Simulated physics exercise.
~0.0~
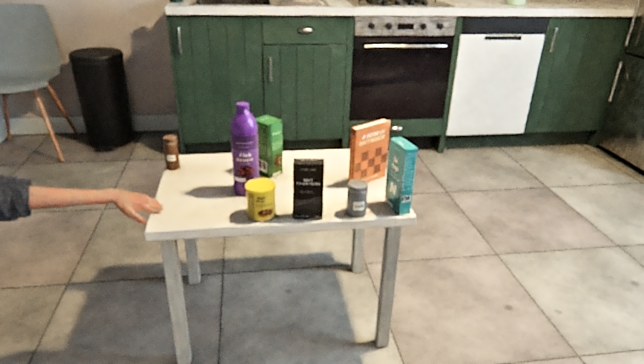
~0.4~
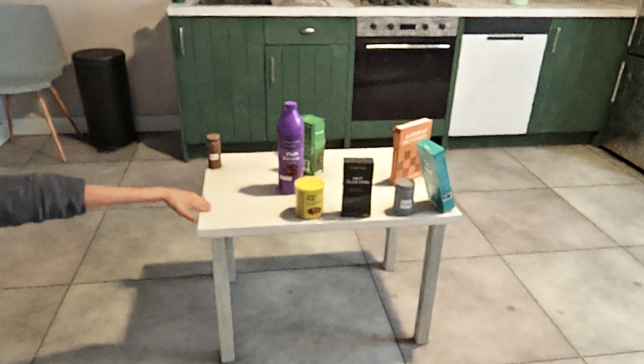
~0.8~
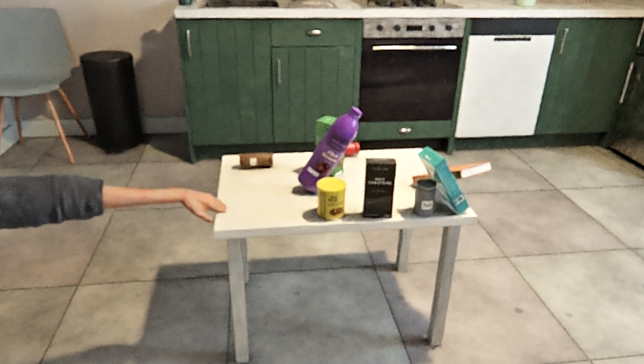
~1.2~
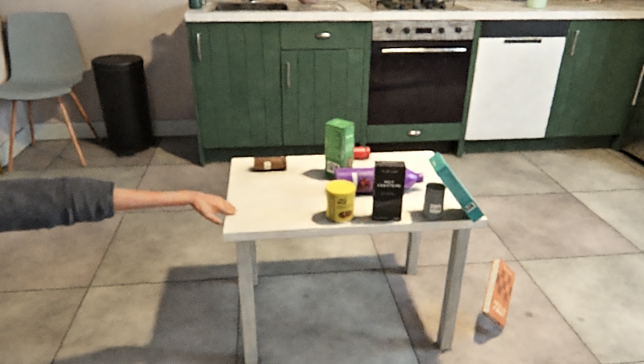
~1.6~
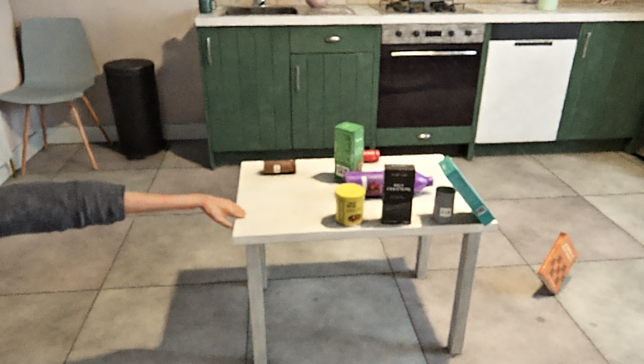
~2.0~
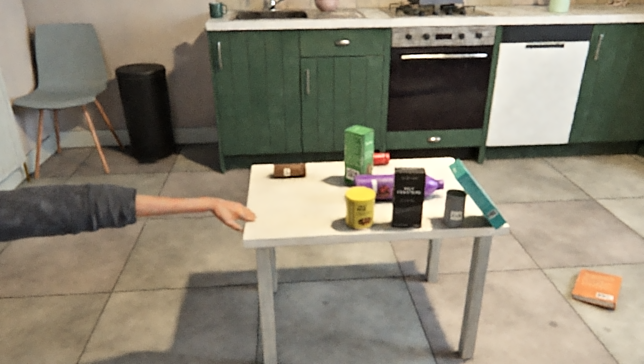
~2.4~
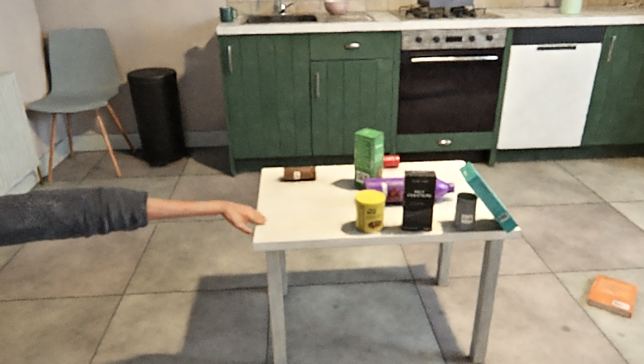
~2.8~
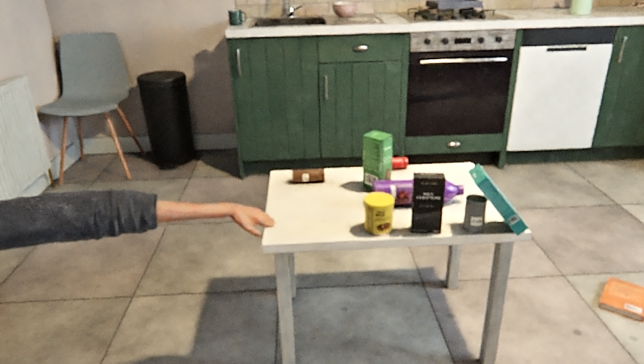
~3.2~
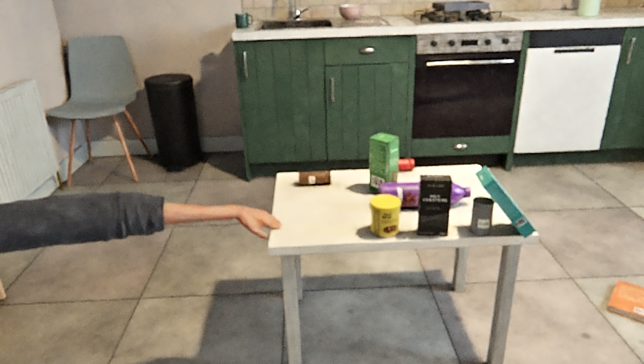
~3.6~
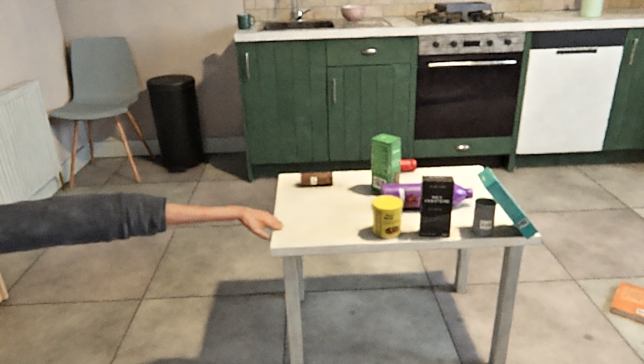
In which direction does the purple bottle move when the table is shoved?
The purple bottle moves to the right, as the viewer sees it.
